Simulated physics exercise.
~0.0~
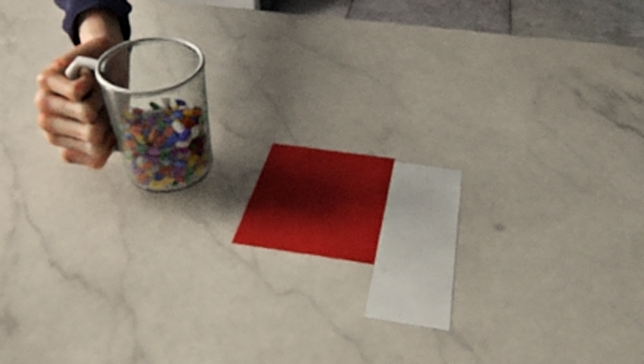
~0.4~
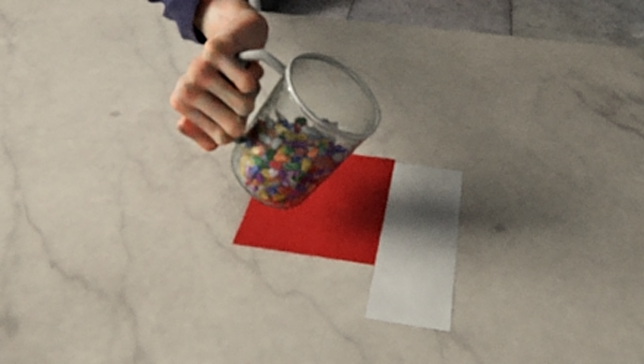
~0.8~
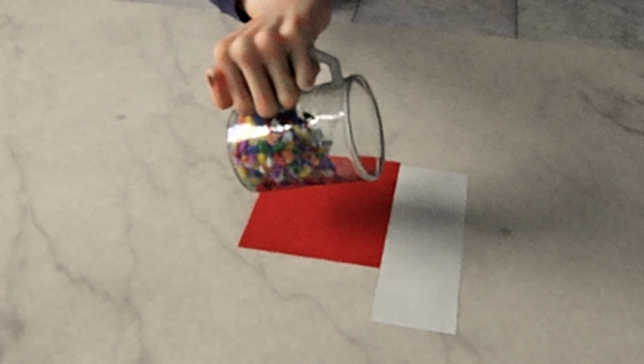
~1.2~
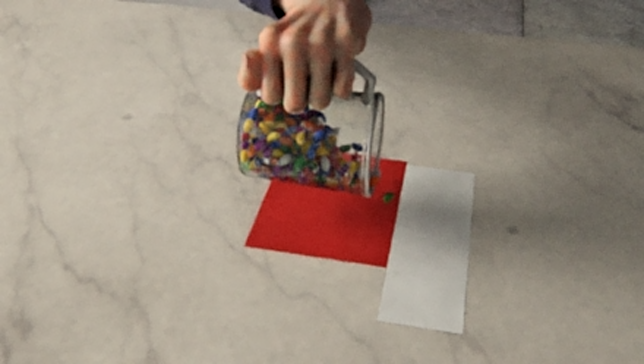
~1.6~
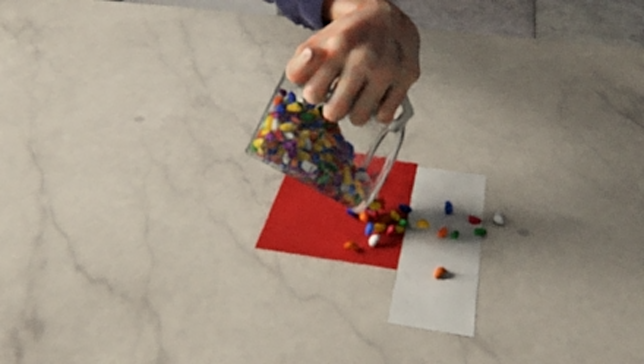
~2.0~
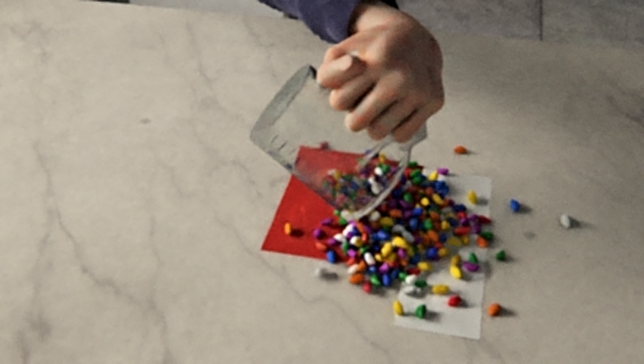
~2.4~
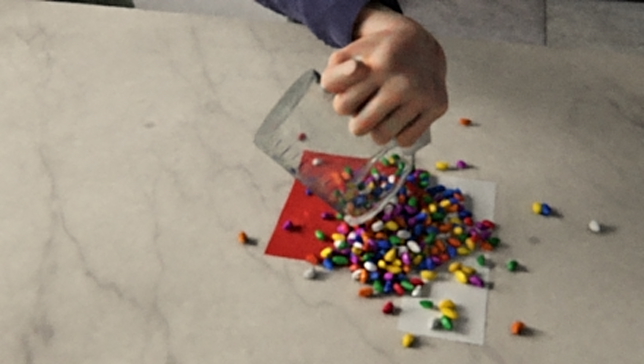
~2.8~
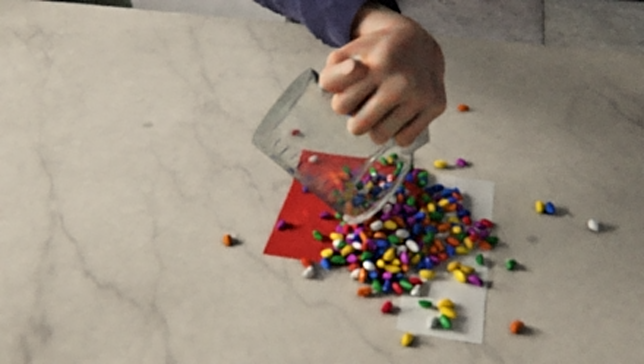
Hand tipping a glass jug of colourful jelly beans, spilling them into a heap across red and white mats, some scattering beyond.
